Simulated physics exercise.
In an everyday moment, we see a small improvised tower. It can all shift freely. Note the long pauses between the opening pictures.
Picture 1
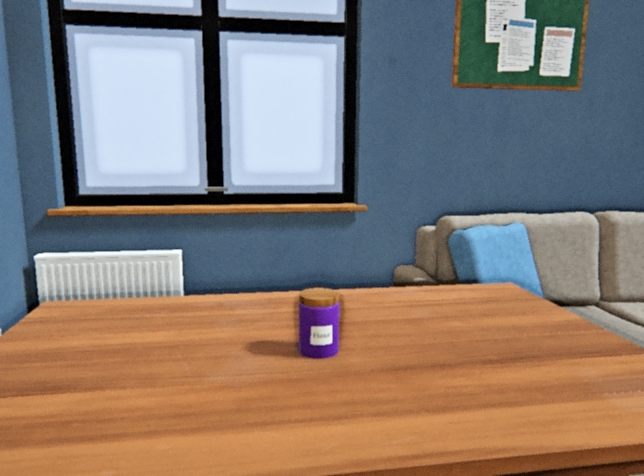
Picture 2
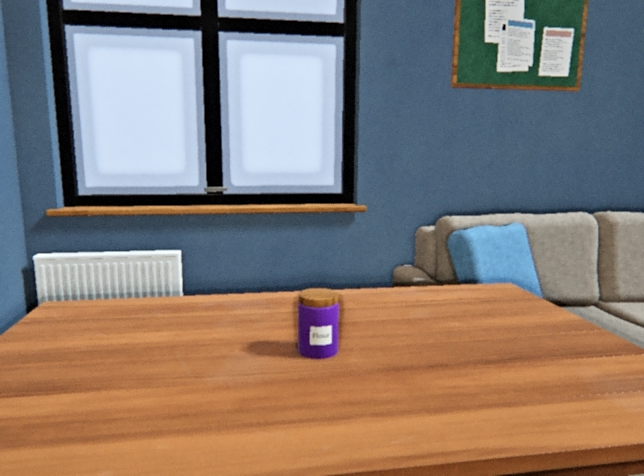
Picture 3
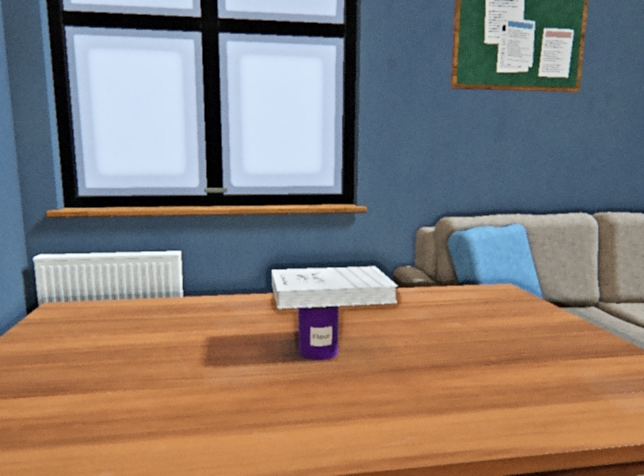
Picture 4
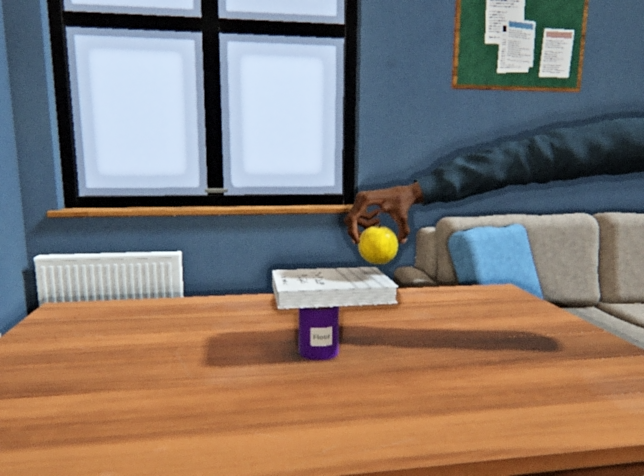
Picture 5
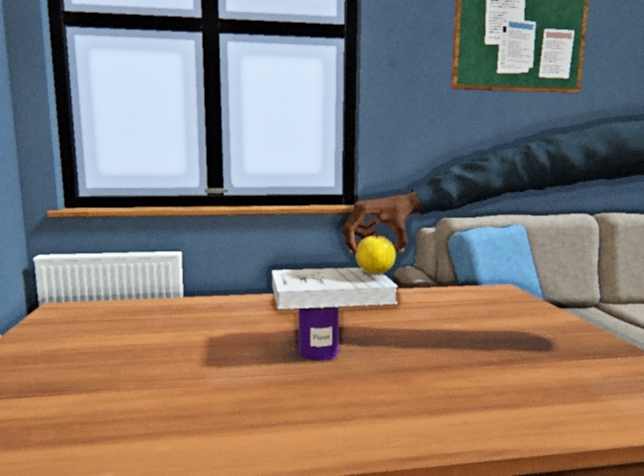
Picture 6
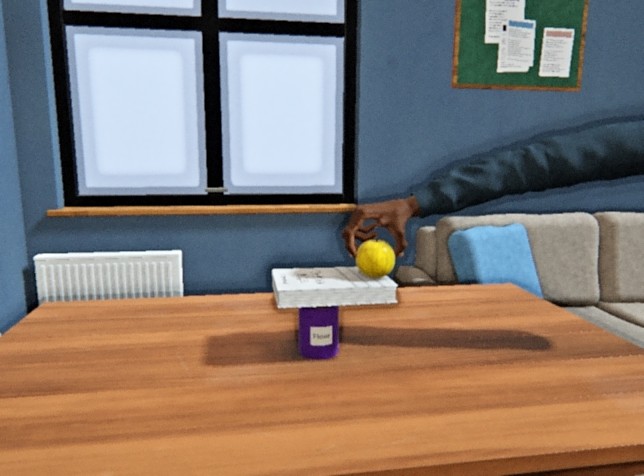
A hand lowering a yellow apple onto the right side of a white book lying across a purple jar on a wooden table.
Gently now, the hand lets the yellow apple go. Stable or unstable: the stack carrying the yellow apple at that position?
The stack fails.
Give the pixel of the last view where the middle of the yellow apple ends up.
In the final view it sits at roughly (394, 332).
Then, 0.50 s past the last view, yellow apple now fallen; white book rocked 58° from its first pose.
Then, 0.70 s past the last view, white book on its side.
Then, 1.30 s past the last view, white book now fallen.
Finally, fallen, white book and yellow apple; purple jar still in place. Final places as the last picture's camera would see them, yellow apple near (394, 332). The stack gives way.
